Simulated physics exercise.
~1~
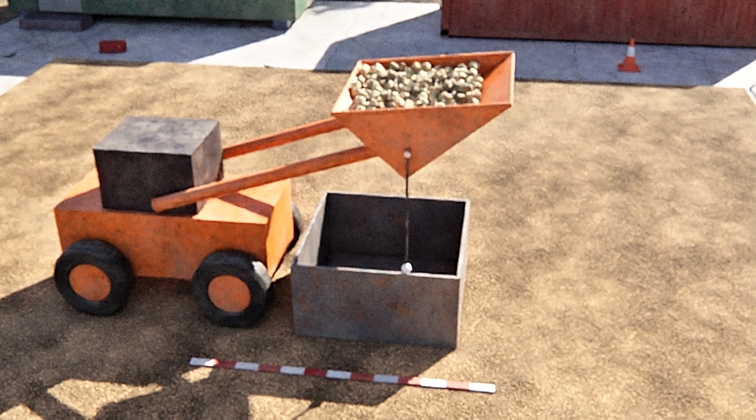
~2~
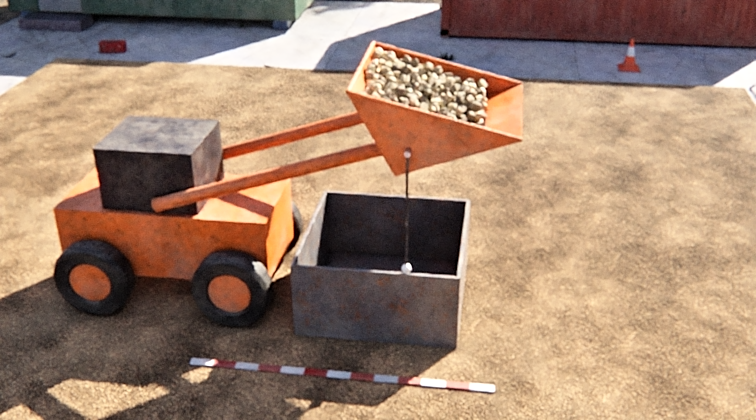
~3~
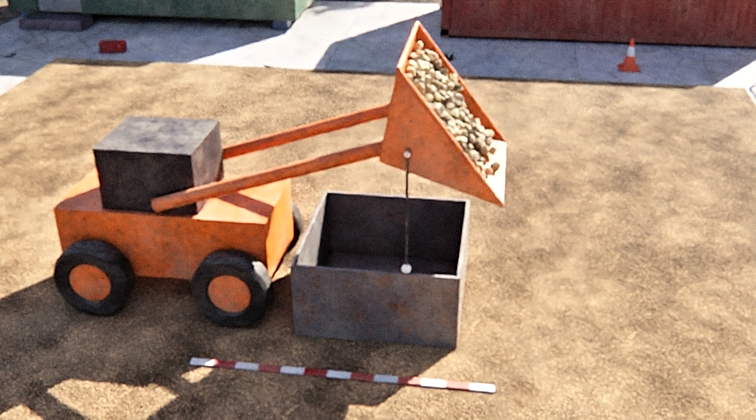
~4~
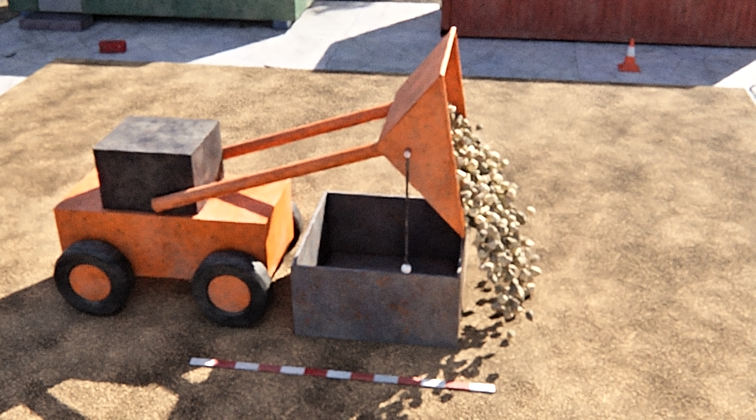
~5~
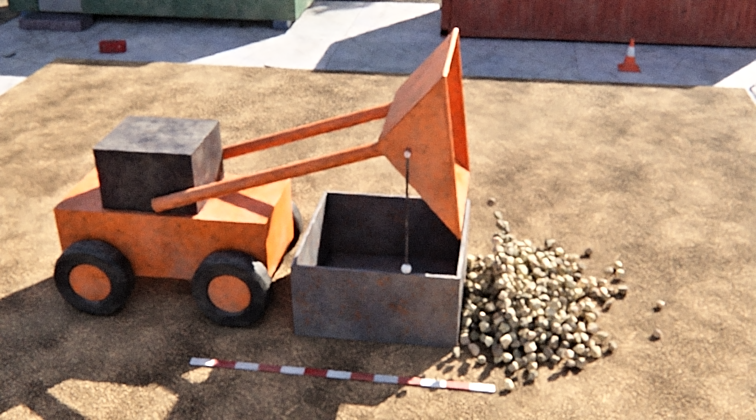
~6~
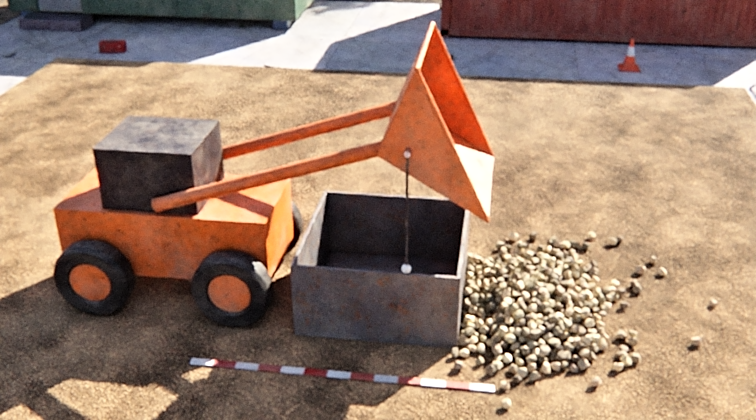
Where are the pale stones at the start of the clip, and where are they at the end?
At the start the stones are in the loader's raised bucket above the bin. At the end they lie in a scattered heap on the ground to the right of the bin.
